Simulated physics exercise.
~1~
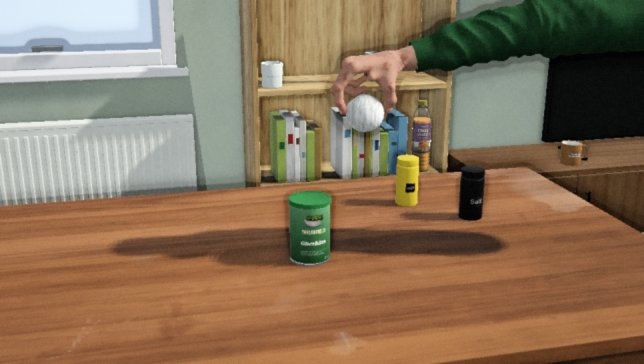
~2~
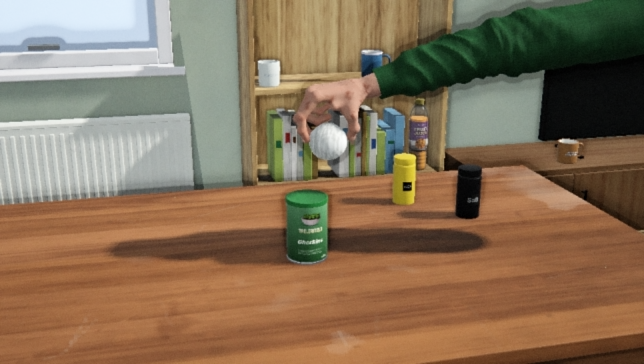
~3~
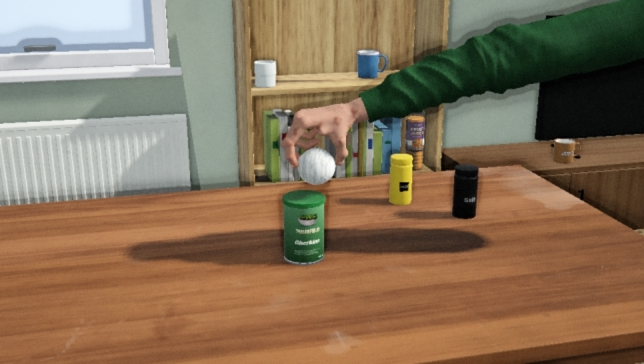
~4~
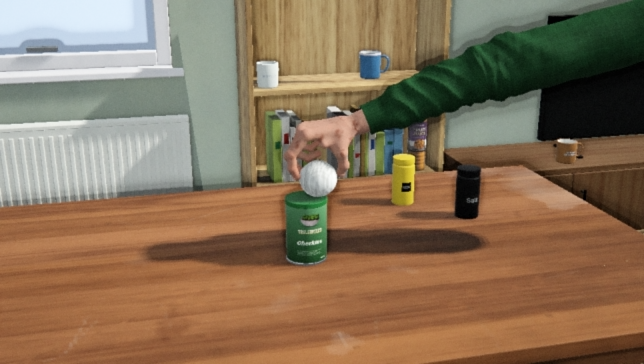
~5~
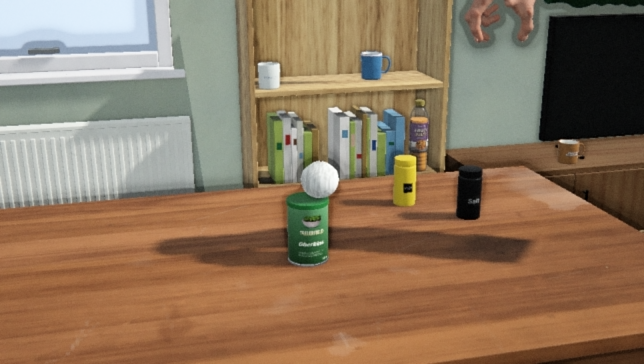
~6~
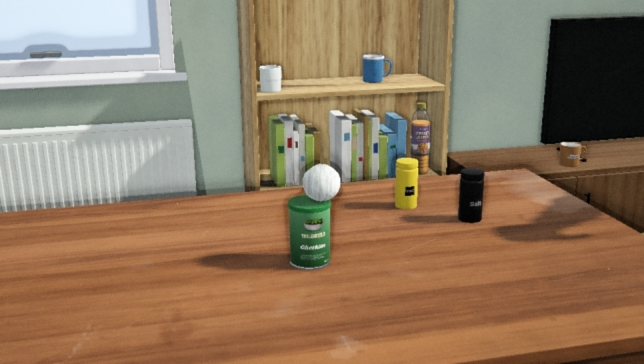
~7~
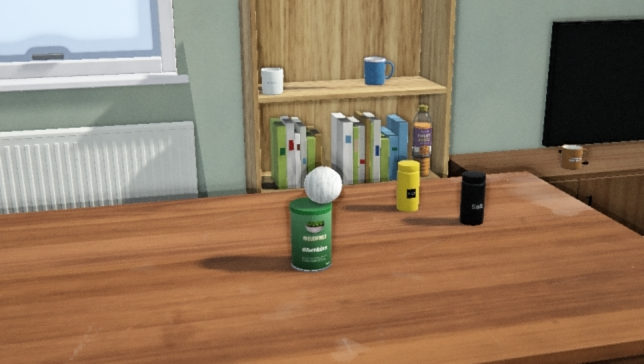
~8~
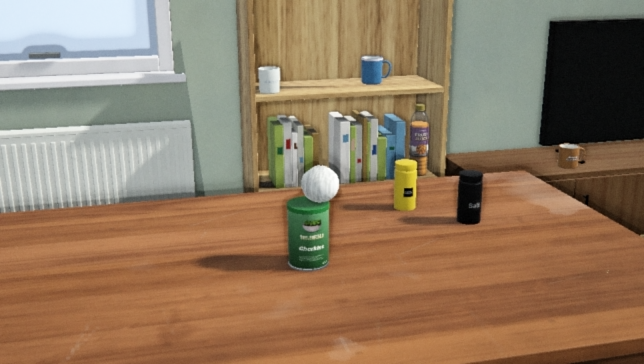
A white ball-like onion, held in the fingertips of a hand in a green sleeve, hangs above a wooden table where a green tin stands near a yellow shaker and a black shaker. The hand carries it left and down until it is over the tin, then lowers it onto the lid, a little toward the right side. The fingers let go, and the hand draws back up to the right and out of view. The onion stays balanced on the tin, and everything on the table remains at rest as the view sways slightly.
